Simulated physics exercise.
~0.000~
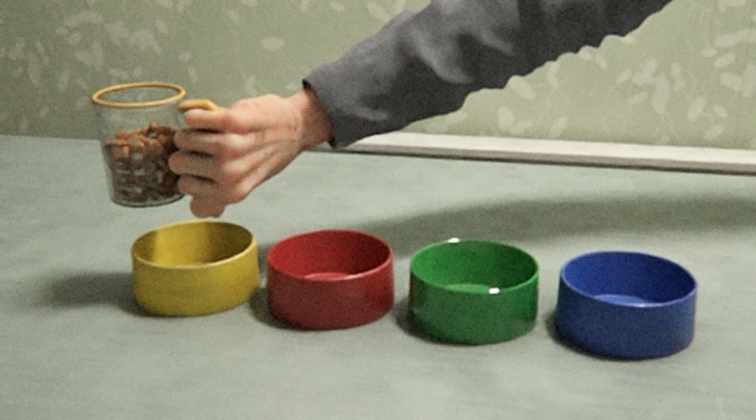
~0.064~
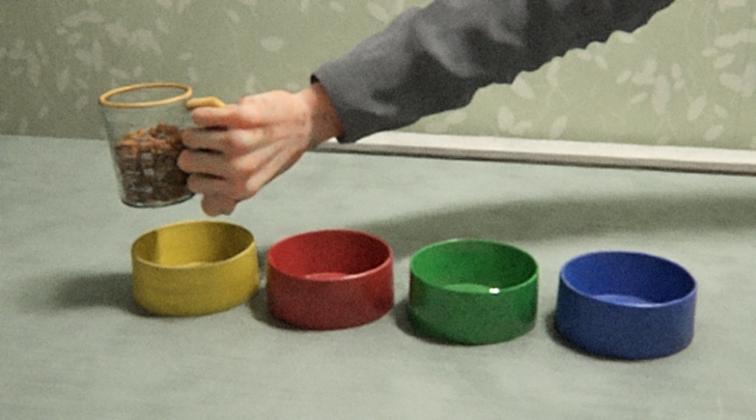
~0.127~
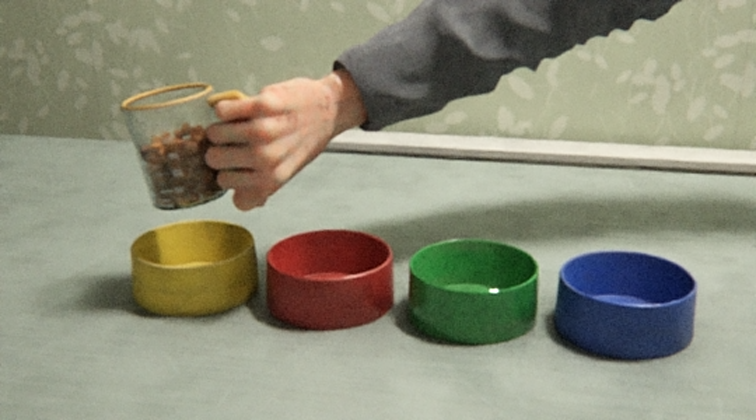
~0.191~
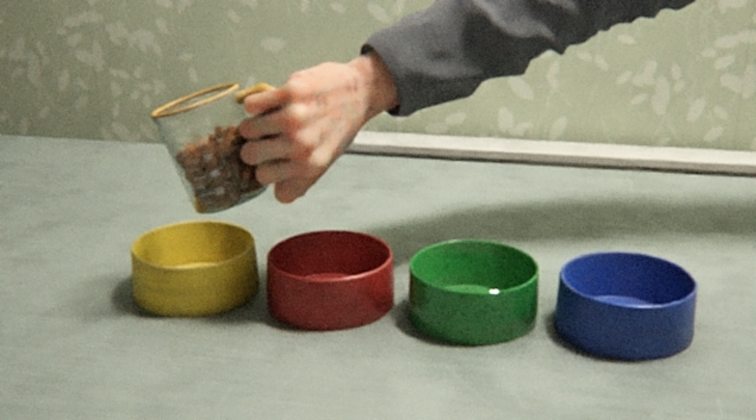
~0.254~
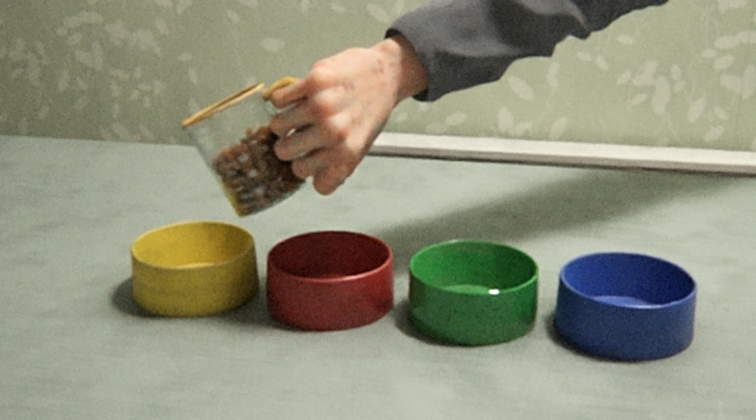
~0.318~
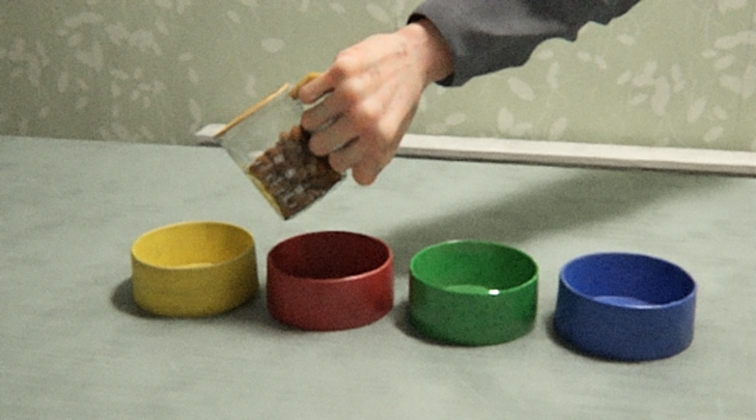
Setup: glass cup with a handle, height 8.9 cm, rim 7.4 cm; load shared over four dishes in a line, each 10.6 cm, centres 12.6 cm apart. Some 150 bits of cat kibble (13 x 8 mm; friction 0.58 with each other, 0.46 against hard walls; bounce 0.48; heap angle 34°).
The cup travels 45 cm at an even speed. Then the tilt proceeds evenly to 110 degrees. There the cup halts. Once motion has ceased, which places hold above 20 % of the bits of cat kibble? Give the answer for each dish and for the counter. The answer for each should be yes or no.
Red - no, blue - yes, green - no, yellow - no, counter - no.
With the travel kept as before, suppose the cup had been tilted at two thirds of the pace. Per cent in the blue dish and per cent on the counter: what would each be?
In that case the blue dish gets 100 and the counter gets 0.
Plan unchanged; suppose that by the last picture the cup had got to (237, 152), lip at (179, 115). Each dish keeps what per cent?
You'd end up with red at 0, blue at 90, green at 0 and yellow at 0.
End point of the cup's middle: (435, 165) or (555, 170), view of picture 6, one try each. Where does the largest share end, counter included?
First try: Red; second try: Green.
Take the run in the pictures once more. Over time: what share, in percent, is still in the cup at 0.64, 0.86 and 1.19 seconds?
About 100, 95, 70.
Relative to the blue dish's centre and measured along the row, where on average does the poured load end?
Some 2 centimetres out on the left-hand side of that dish.
After 0.64 s, tilt 79 degrees; cup holds 100 %.
After 0.86 s, tilt 108 degrees; cup holds 95 %, green 5 %.
After 1.19 s, tilt 110 degrees; cup holds 70 %, blue 25 %, green 5 %.
In the end, at 3.2 s, red 0 %, blue 85 %, green 5 %, yellow 0 %, counter 0 %, cup 5 %.
